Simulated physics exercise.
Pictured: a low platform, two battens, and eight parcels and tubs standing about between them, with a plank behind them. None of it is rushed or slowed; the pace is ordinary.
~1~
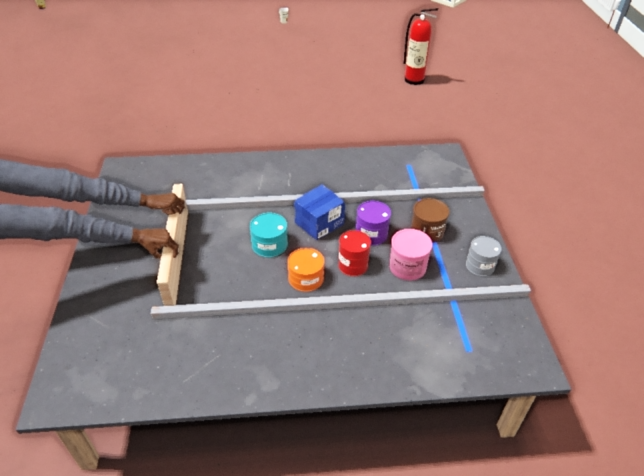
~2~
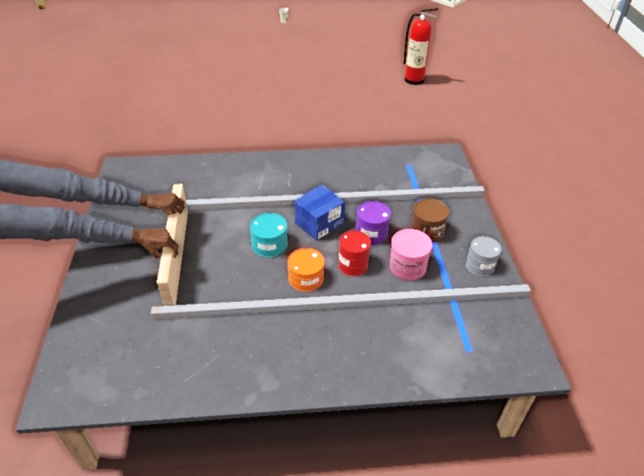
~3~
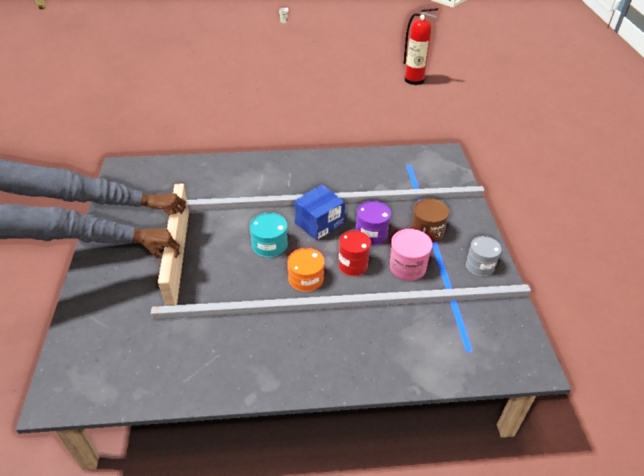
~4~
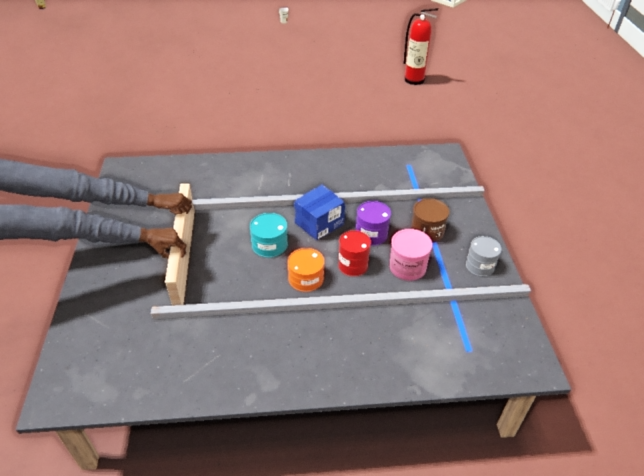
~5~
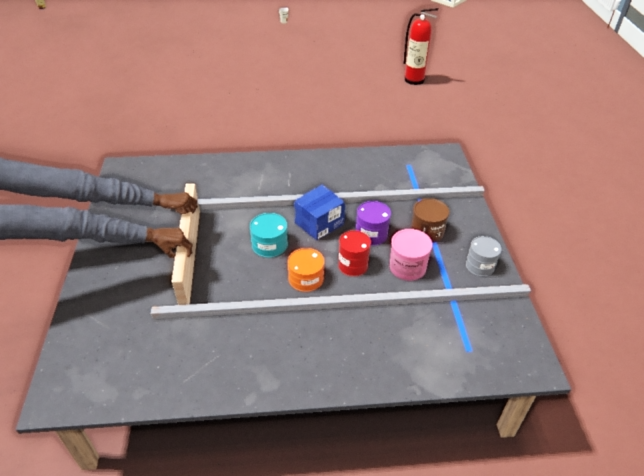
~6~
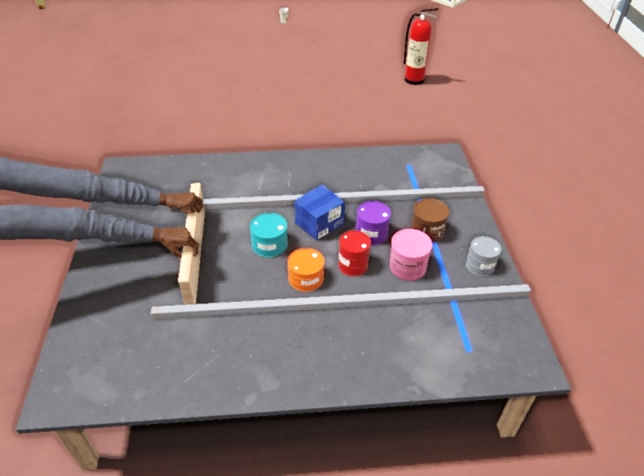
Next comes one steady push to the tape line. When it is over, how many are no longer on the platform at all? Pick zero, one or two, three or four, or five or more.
The answer is one or two.
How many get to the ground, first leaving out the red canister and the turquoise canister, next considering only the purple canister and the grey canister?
Result, first then second: 1, 0.
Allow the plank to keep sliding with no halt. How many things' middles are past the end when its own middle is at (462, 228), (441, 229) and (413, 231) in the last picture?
In that order 4, 2 and 0.
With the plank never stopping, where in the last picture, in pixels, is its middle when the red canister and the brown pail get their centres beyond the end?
Approx. (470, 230) / approx. (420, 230) for the other.
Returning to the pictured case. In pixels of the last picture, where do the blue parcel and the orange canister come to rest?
Near (442, 199) and (463, 266).
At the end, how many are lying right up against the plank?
That would be 3 of them.
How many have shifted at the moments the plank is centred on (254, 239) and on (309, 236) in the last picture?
Well, it's 1 at the first one and 4 at the second.
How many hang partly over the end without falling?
Count: 0.
Soon after, none off yet; grey canister at rest near (483, 256); brown pail at rest near (429, 221); pink pail at rest near (410, 255).
By the end, the number that fall off is one or two; fallen, brown pail and grey canister.
